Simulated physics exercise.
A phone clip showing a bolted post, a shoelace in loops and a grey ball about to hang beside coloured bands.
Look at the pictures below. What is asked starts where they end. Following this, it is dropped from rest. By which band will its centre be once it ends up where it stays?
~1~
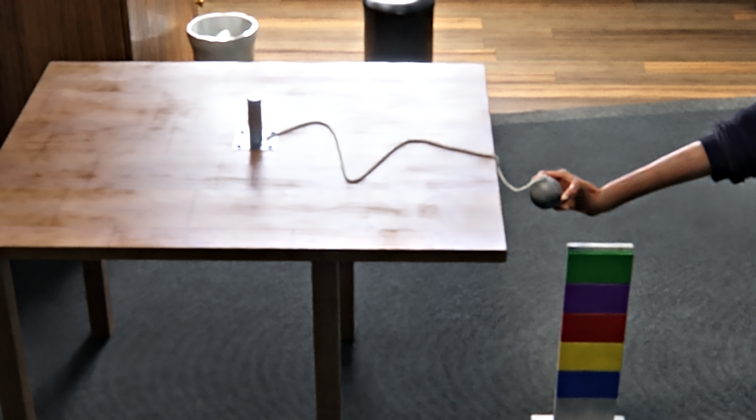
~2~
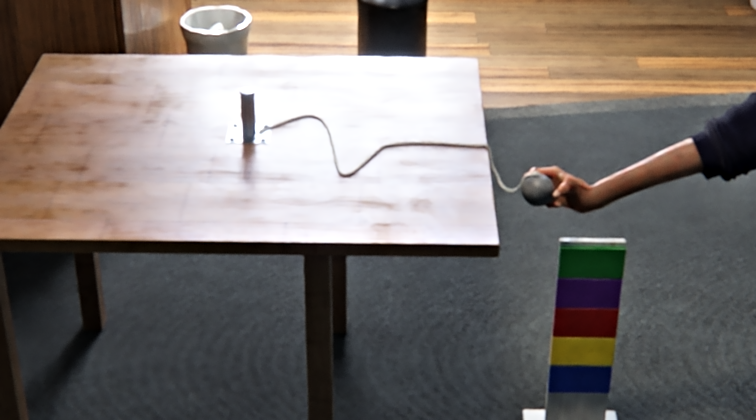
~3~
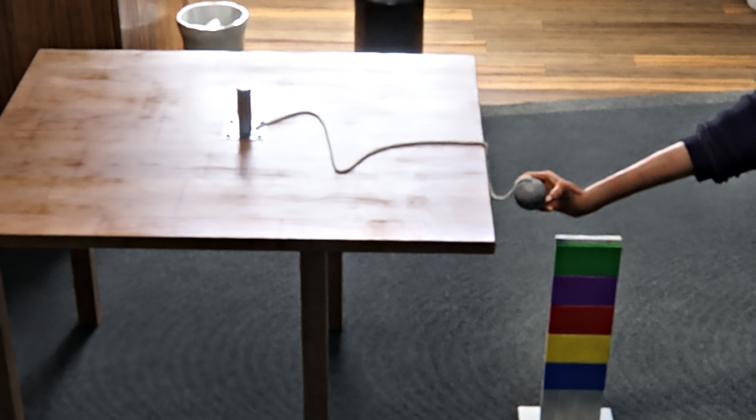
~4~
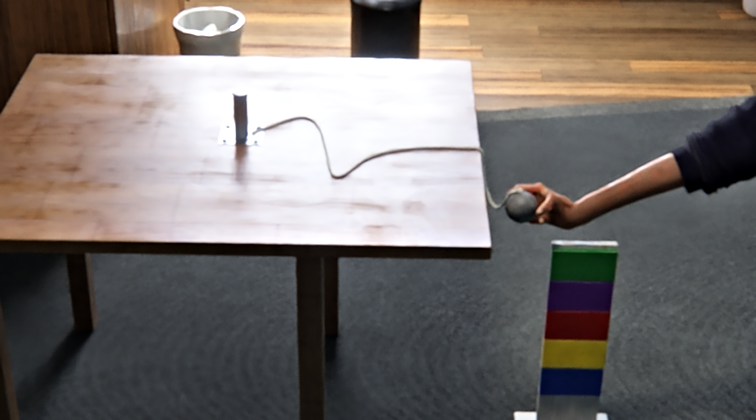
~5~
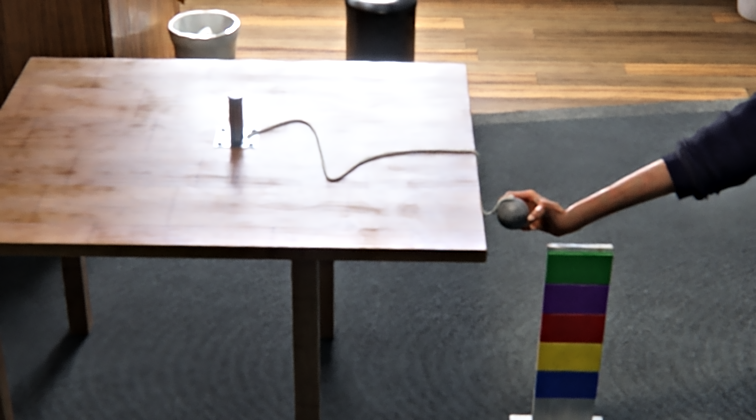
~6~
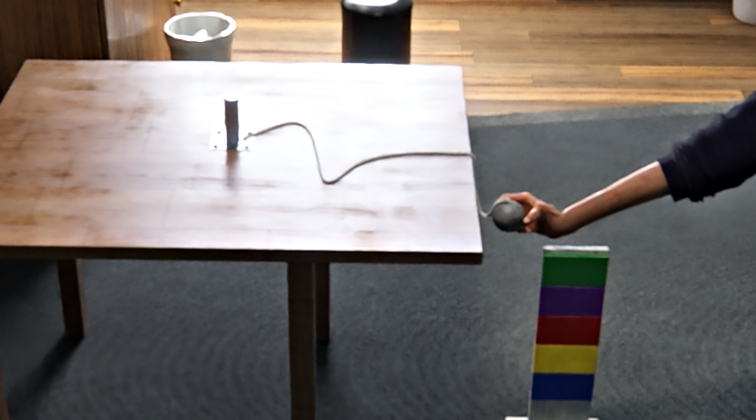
By the blue band.
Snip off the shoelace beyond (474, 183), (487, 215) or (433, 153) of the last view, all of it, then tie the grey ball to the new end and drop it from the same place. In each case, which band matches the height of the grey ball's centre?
Here's the sequence: Red; next: Yellow; last: Green.
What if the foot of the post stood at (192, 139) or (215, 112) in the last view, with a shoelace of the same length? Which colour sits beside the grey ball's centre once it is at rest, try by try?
Answer, in order: Yellow, yellow.
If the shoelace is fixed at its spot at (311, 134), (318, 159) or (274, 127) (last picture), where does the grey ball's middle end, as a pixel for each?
Estimated spots in sequence: (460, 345), (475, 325), (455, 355).
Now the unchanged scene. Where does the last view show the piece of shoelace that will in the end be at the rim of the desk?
About (348, 170).
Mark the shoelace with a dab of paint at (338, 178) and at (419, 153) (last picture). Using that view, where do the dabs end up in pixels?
Roughly (455, 151) for the first and (464, 228) for the second.
A little later, ball near (468, 339); level with yellow.
Next, ball near (451, 350); level with blue.
Later still, ball near (472, 370); level with blue.
When it is over, ball near (452, 366); level with blue. The blue one.
